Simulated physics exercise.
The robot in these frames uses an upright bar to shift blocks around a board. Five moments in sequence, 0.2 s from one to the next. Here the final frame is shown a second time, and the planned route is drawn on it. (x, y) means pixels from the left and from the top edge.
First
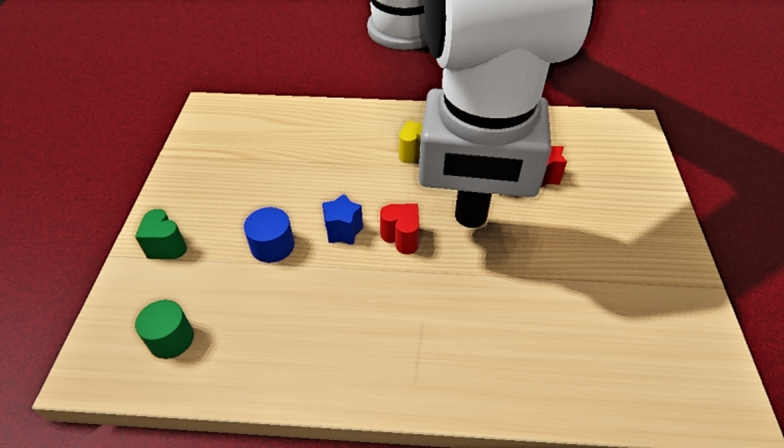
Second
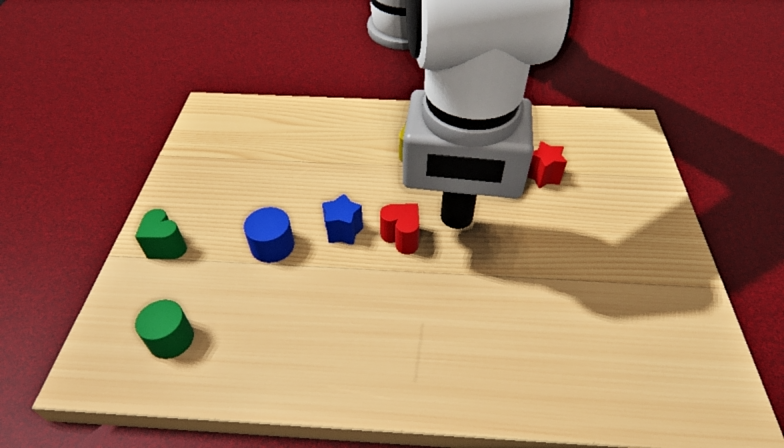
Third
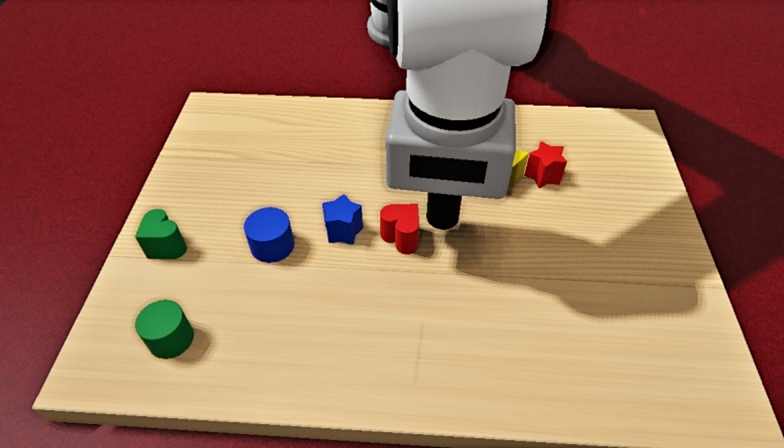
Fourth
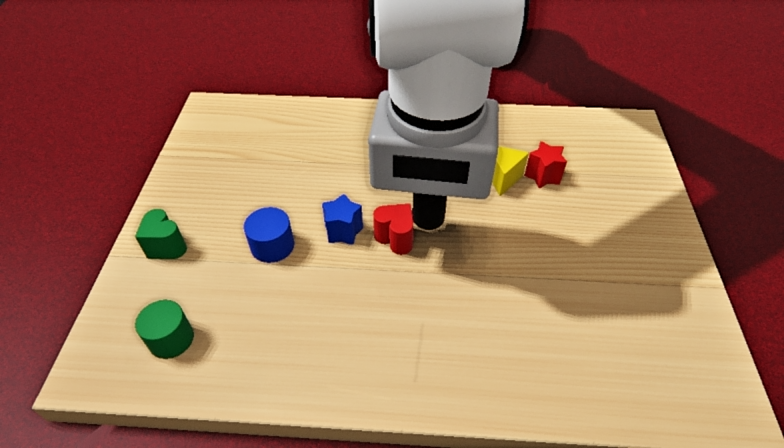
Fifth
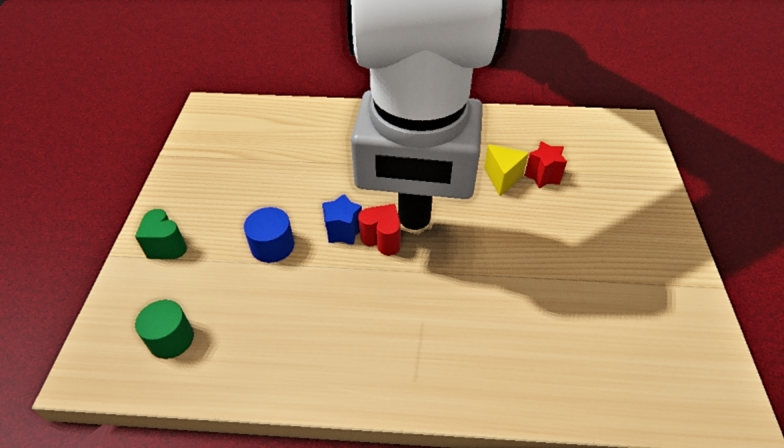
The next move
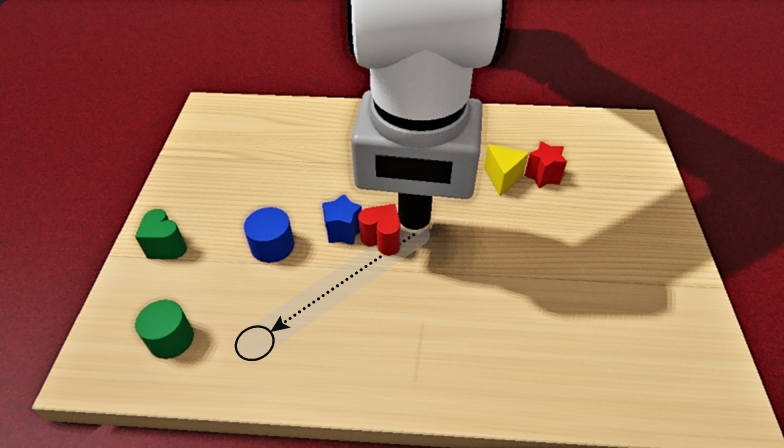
Robot arm with a dark bar moving left across a wooden board, nudging a red heart block toward a blue star.
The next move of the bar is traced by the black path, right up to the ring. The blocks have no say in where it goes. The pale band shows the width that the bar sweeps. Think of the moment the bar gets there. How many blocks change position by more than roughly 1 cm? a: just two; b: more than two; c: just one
Letter a.
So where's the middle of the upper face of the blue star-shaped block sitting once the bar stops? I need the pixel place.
My best guess is (320, 206).
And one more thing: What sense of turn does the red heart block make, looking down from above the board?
From above, the turn goes clockwise.
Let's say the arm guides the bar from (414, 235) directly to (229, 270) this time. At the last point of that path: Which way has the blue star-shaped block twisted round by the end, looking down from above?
Prediction: Clockwise.
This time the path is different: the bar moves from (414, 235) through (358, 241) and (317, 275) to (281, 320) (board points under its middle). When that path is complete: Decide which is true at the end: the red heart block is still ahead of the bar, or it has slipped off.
I expect it to be beside or behind the bar.
The drawn path runs from (414, 235) directly to (255, 343).
The first path, step by step. One third of the way, bar at (364, 251); blue star-shaped block at (321, 206), turned 50° clockwise; red heart block at (332, 234), turned 50° clockwise.
Two thirds of the way, bar at (310, 287); blue star-shaped block at (320, 206), turned 55° clockwise; red heart block at (326, 235), turned 60° clockwise.
At the end, bar at (249, 328); green circle not moved; blue star-shaped block at (320, 206), turned 55° clockwise; red heart block at (326, 235), turned 60° clockwise.
